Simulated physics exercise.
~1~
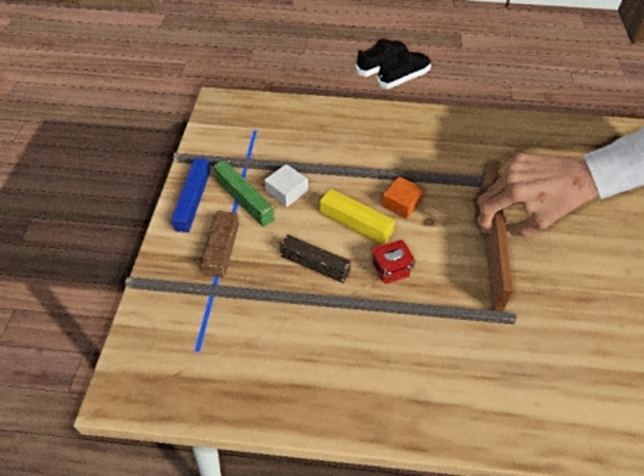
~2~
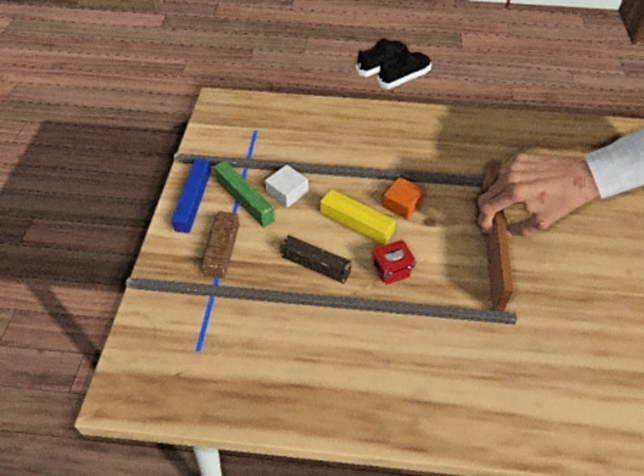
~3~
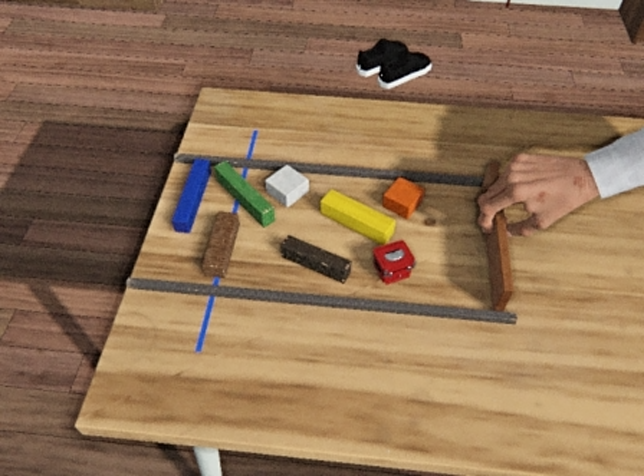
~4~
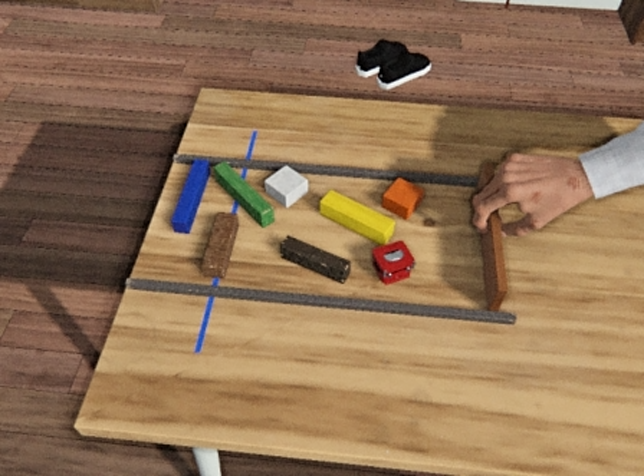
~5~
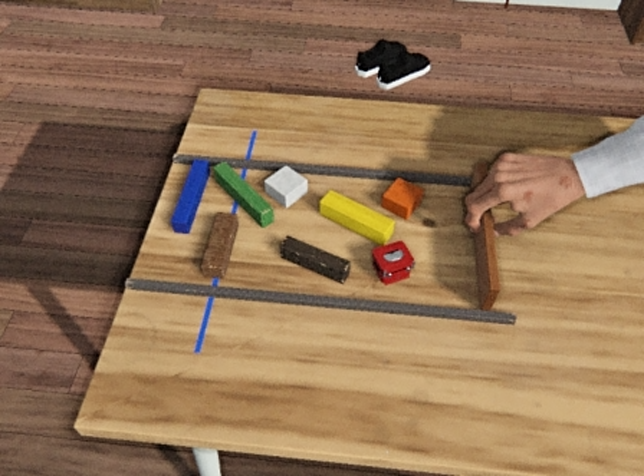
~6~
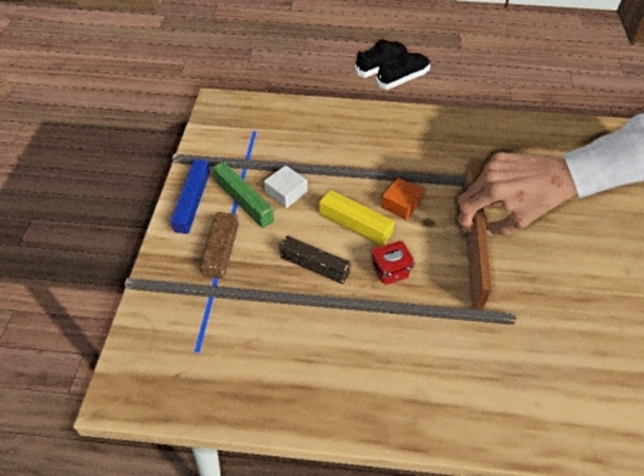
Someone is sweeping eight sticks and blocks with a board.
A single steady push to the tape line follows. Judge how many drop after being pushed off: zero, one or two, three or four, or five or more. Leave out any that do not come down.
I expect only one or a pair of them will drop off.
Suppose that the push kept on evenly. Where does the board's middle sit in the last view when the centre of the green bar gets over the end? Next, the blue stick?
(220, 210) and (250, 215), more or less.
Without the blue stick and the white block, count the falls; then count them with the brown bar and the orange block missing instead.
0 in the first case and 0 in the second.
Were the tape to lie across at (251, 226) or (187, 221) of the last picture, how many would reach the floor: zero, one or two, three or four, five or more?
First tape: None; second: Five or over.
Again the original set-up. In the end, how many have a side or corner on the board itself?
3 of them.
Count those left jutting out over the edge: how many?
It's 2.
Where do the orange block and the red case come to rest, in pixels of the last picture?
In the last picture, roughly (223, 188) and (200, 251).
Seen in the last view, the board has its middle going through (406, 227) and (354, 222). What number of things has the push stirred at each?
That gives 2 for the first and 5 for the second.
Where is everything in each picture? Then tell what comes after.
The first frame shows blue stick (192, 194); brown bar (221, 243); green bar (243, 193); board (495, 233); tape (231, 224).
The second frame shows brown bar (222, 244); board (496, 234).
The third frame shows green bar (244, 193); red case (393, 262).
The fourth frame shows blue stick (192, 195); black bar (315, 259).
The fifth frame shows brown bar (221, 245); orange block (402, 199).
The sixth frame shows blue stick (192, 196); brown bar (221, 245); green bar (243, 194); board (476, 232); tape (230, 225).
Early on, none off yet; blue stick at rest near (192, 196); brown bar at rest near (221, 245); green bar at rest near (243, 194).
A while later, none off yet; blue stick travelled a little near (169, 195); brown bar travelled a little near (188, 243); green bar travelled a little near (202, 195).
Finally, the number that fall off is one or two; lost, blue stick.
